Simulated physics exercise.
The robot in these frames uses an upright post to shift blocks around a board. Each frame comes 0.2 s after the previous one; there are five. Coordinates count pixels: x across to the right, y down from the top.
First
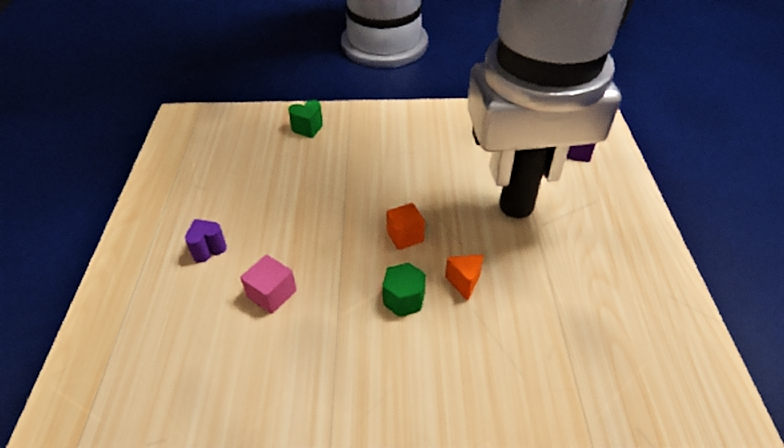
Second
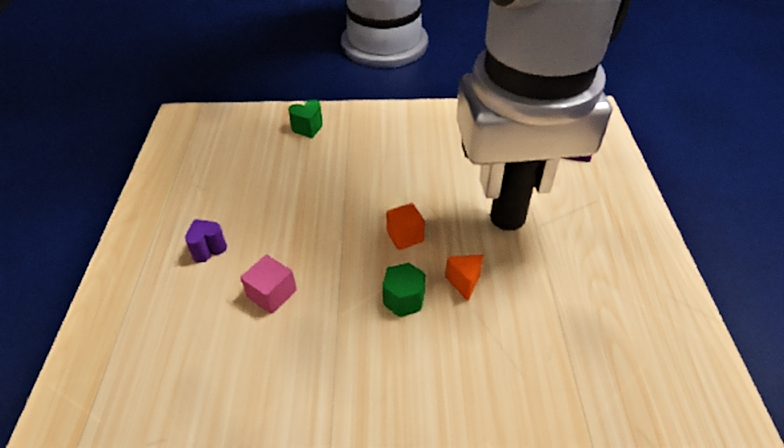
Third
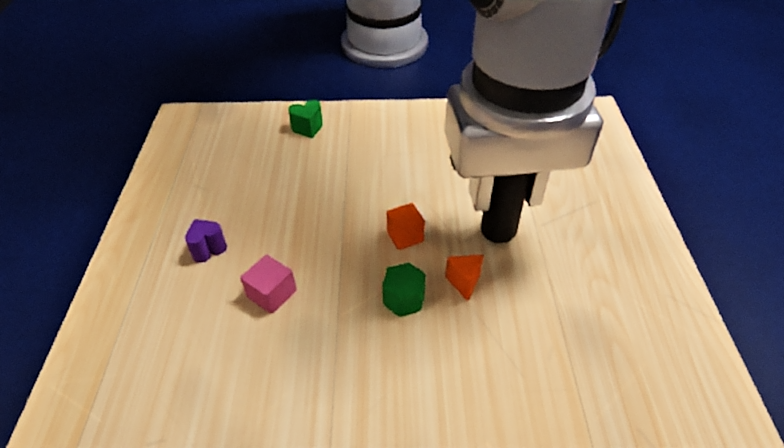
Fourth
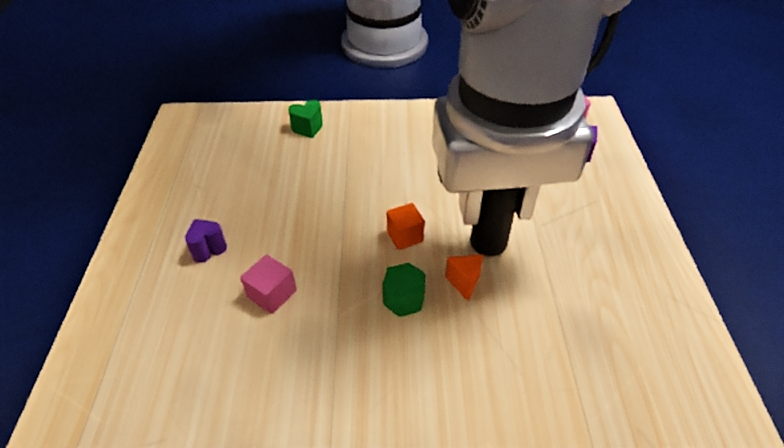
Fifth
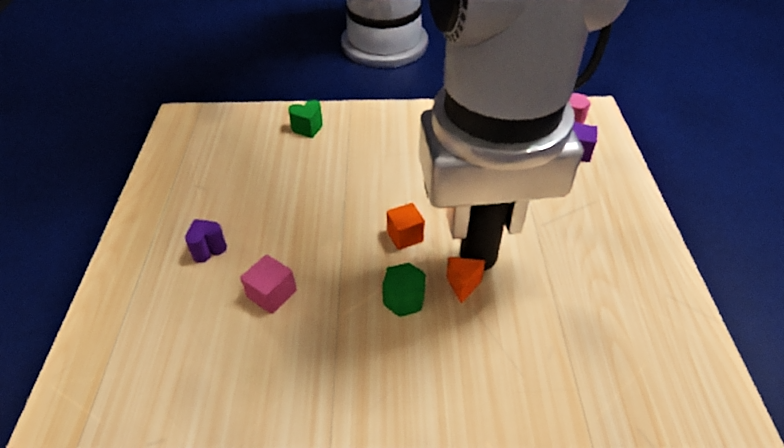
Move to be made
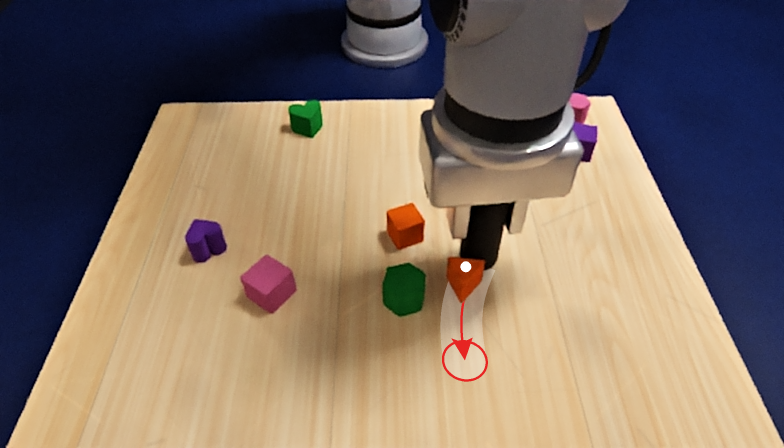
At the start, a robot arm holds a dark upright post over the right side of a wooden board scattered with small coloured blocks. The post moves steadily toward the viewer and slightly left, ending close beside the orange triangle, while the blocks show little or no movement.
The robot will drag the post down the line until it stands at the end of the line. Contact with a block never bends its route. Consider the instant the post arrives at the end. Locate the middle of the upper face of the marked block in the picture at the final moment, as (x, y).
So, by the moment the path ends, you'll find the top centre of the marked block at (430, 326).
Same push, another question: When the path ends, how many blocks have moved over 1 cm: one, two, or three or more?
Blocks displaced: 1.
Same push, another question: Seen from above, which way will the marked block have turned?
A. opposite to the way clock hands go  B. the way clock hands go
Letter B.
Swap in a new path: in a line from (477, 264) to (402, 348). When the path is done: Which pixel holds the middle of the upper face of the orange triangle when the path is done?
Its top middle: (400, 361).
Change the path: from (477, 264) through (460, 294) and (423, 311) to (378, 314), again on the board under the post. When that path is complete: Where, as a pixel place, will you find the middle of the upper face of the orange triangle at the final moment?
Its top middle: (414, 322).
Path on the board, from (477, 264) over (463, 307) to (465, 360); the dot is on the orange triangle.
On the path given first. One third of the way, post at (467, 286); orange triangle at (449, 293), turned 40° clockwise.
Two thirds of the way, post at (462, 320); orange triangle at (434, 319), turned 55° clockwise.
At the end, post at (466, 354); green hexagonal block in place; orange triangle at (430, 326), turned 75° clockwise.
